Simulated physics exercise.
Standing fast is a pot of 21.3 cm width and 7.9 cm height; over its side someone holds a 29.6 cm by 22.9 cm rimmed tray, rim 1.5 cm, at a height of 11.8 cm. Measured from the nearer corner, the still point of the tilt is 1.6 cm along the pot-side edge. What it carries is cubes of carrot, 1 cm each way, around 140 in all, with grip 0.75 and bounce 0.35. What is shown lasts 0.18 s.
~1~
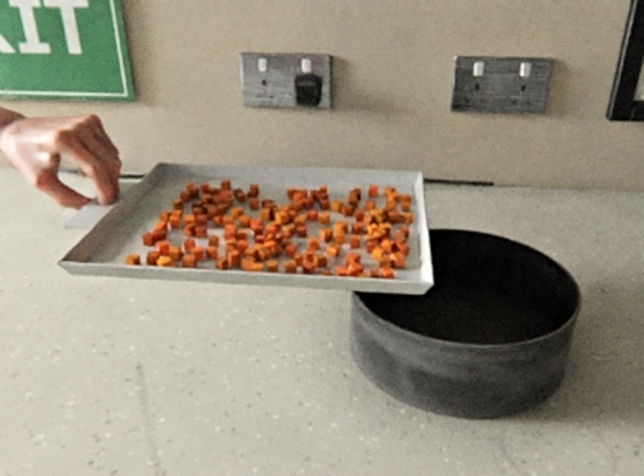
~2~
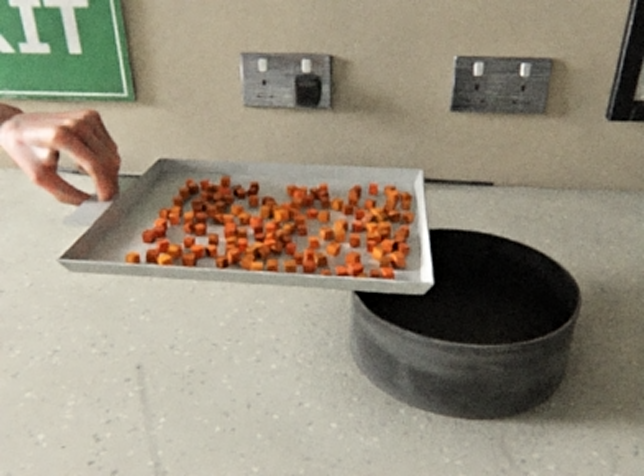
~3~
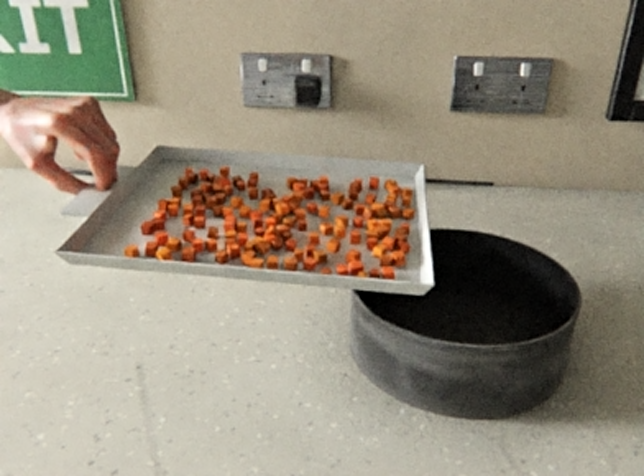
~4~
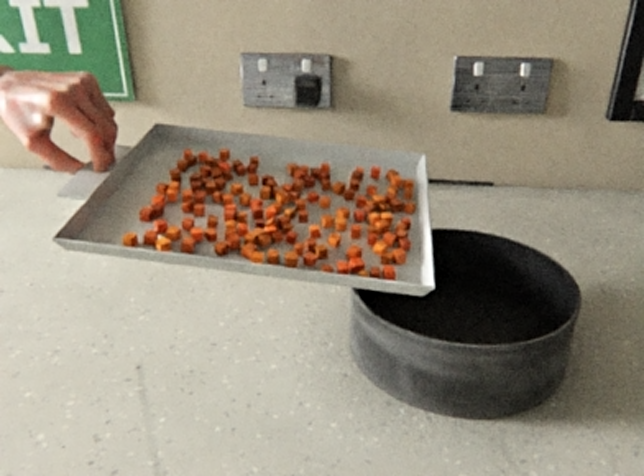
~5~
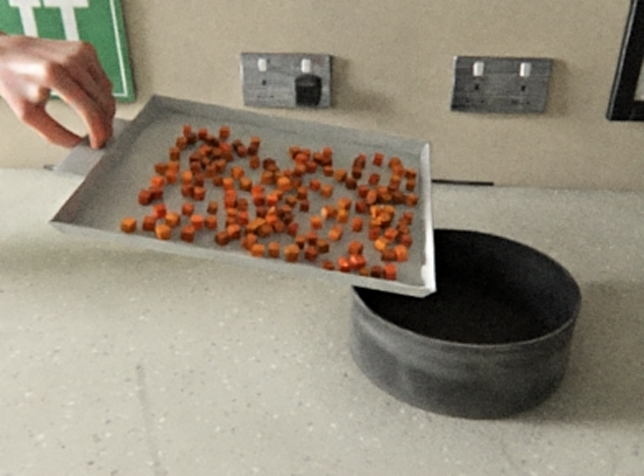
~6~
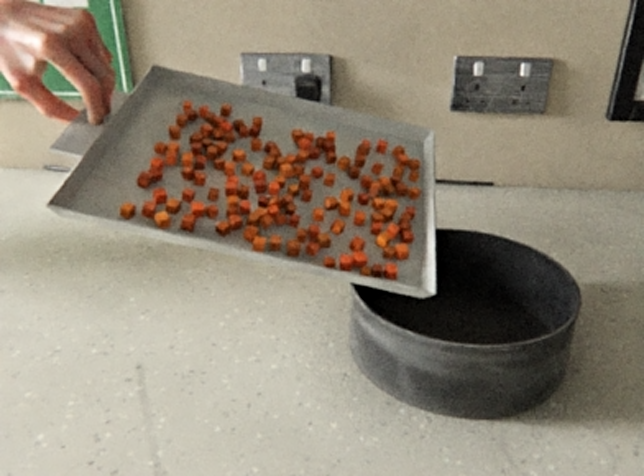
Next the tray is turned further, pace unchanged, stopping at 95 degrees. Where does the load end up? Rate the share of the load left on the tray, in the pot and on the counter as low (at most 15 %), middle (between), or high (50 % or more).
Left on the tray - low, pot - low, counter - high.
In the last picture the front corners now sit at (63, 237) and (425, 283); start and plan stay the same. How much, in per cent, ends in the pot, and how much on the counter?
Per cent by place - pot 0, counter 100.
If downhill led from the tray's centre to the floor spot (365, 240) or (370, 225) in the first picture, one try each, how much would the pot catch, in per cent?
Roughly 80 per cent on the first try and 85 per cent on the second.
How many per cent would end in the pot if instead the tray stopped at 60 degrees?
In that case, near 10 percent.
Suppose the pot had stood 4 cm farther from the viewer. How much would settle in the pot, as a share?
Expect something close to 0 per cent.
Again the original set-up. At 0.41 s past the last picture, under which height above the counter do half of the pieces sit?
Median height: Approx. 14 cm.
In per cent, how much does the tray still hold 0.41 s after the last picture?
75%, roughly.
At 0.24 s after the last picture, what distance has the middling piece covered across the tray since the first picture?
About 2 cm.
Then, 0.24 s after the last picture, tilt 57 degrees; the tray holds 100 %, the pot 0 %.
Then, 0.41 s after the last picture, tilt 84 degrees; the tray holds 75 %, the pot 0 %.
Then, 0.69 s after the last picture, tilt 95 degrees; the tray holds 0 %, the pot 10 %.
In the end, tray 0 %, pot 10 %, counter 90 %.
